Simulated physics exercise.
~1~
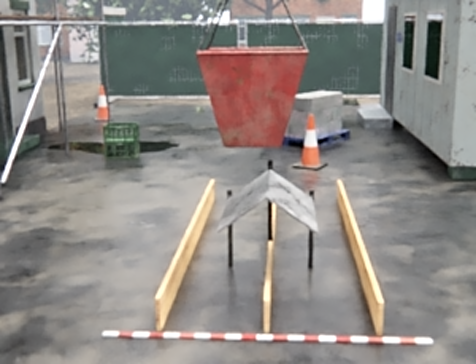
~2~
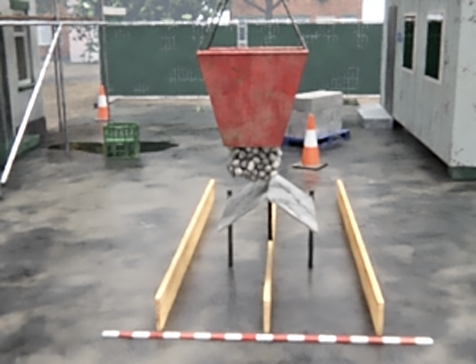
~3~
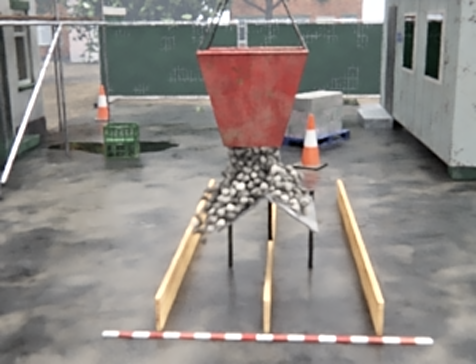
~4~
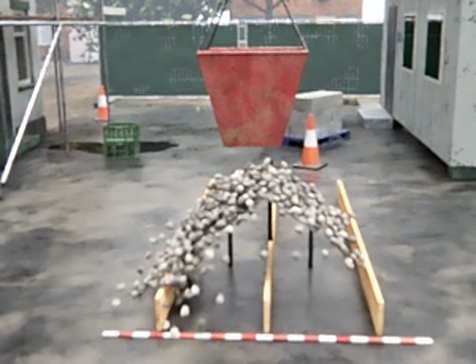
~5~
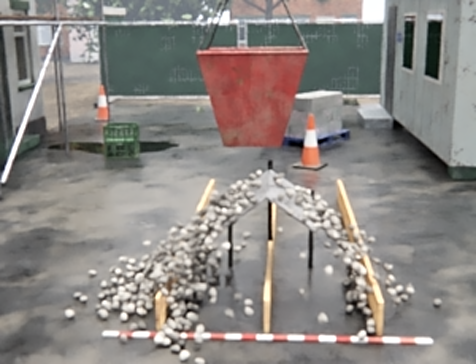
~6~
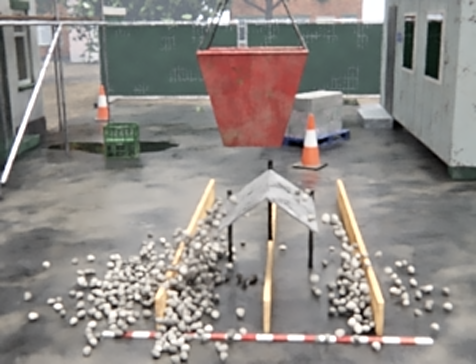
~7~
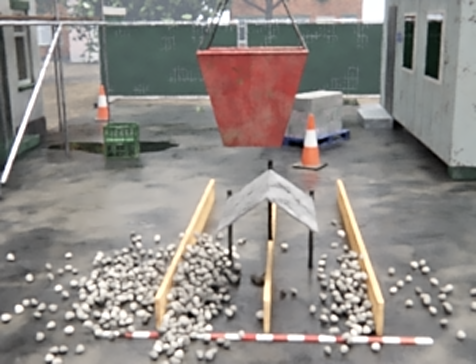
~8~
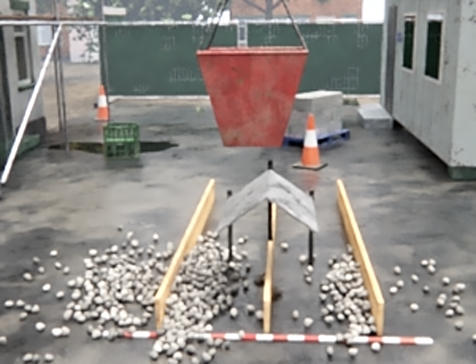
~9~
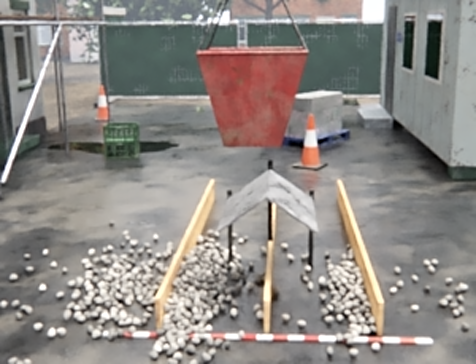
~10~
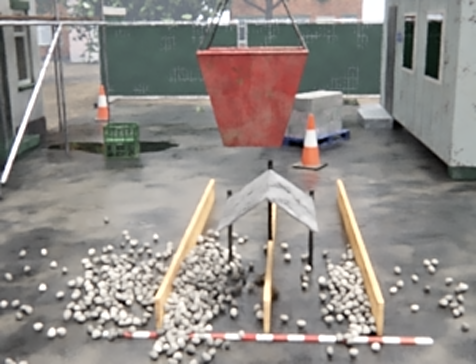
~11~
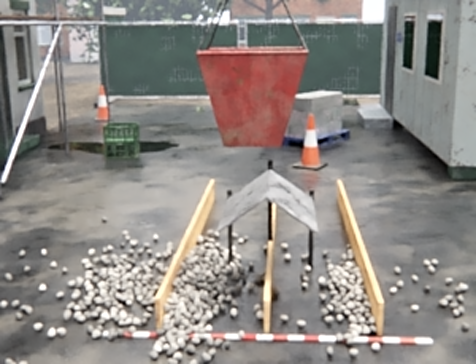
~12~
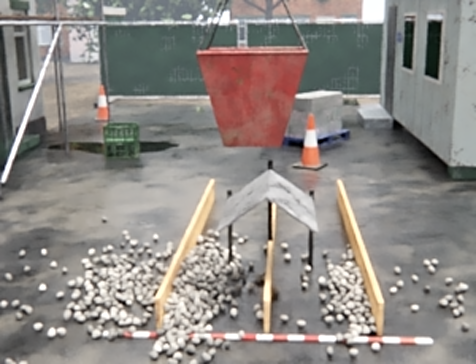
The footage shows a red hopper hanging still above a peaked steel plate and three wooden boards as rounded stones pour out, split down both slopes and scatter. They settle on both sides, most thickly in and beyond the left bay, with fewer in the right bay and a few beyond it.
